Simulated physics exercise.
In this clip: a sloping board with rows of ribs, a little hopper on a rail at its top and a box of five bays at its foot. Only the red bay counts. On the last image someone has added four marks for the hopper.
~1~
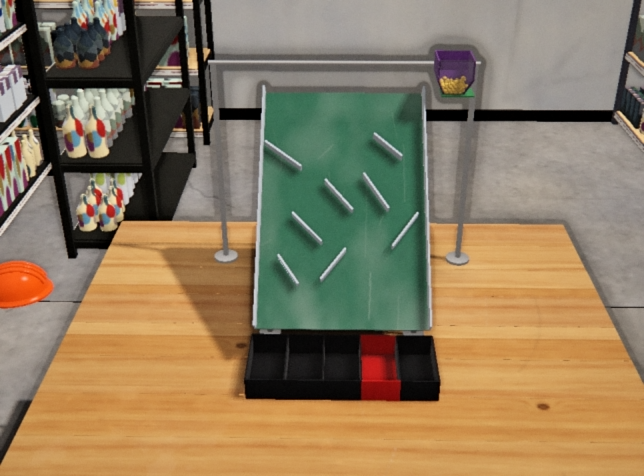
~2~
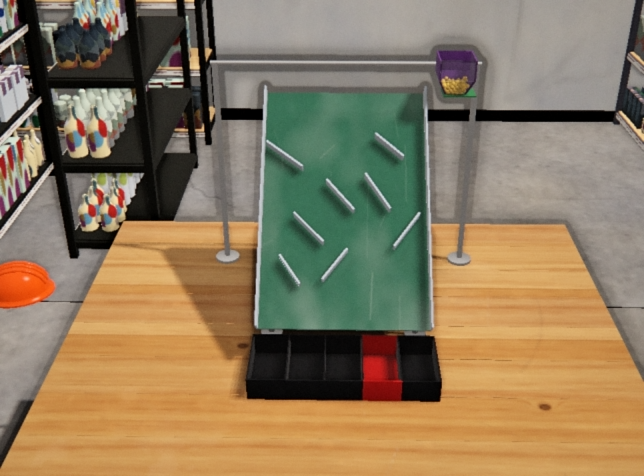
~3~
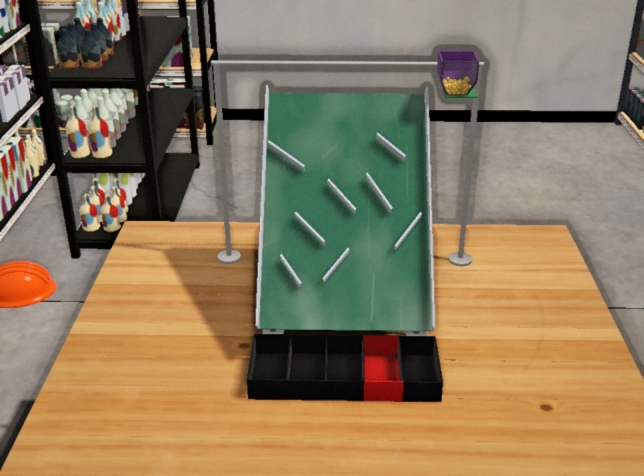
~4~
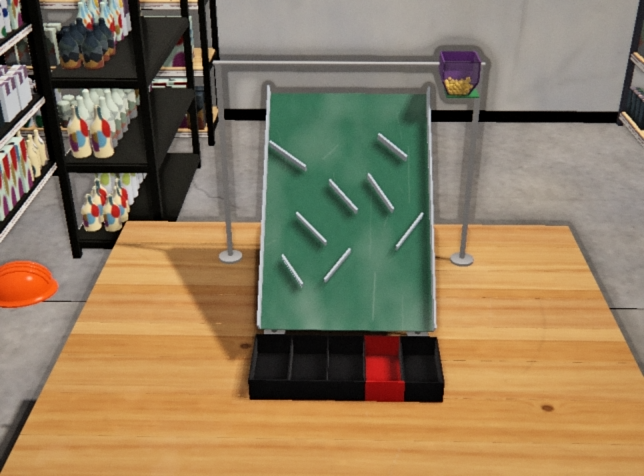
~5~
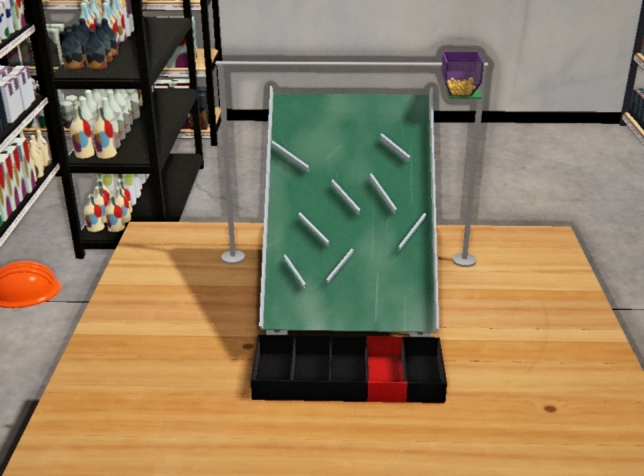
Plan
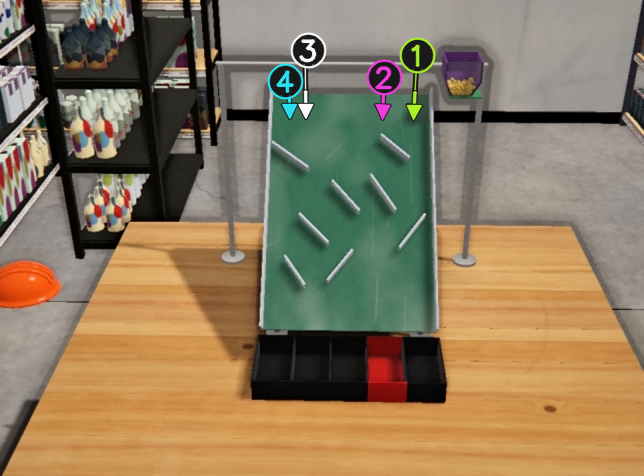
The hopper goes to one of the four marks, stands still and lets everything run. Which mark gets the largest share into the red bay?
2 beats the others.
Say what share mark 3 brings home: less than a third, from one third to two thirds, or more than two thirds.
It is less than a third.
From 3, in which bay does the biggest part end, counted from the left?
The second.
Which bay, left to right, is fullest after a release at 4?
It is the second one.
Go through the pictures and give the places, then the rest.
In the first picture, hopper (452, 87), puffed corn balls, door shut.
In the second picture, ribs (267, 141) to (303, 166), (376, 133) to (404, 156), (327, 179) to (354, 209).
In the third picture, ribs (367, 173) to (392, 208), (295, 212) to (324, 241), (396, 246) to (421, 213).
In the fourth picture, ribs (282, 255) to (302, 284), (325, 279) to (350, 249).
In the fifth picture, red bay (387, 391), number 4 of 5 from the left.
On the marked copy, mark 1 meets the board at (413, 114); mark 2 meets the board at (382, 114); mark 3 meets the board at (305, 113); mark 4 meets the board at (289, 113).
With 1, about a tenth in the red bay, the larger part in other bays, about a tenth held on the board, just a few outside the box.
With 2, roughly a third in the red bay, roughly half in other bays, about a tenth outside the box.
With 3, about a tenth in the red bay, almost all in other bays, just a few held on the board.
With 4, just a few in the red bay, the larger part in other bays, about a tenth held on the board, just a few outside the box.
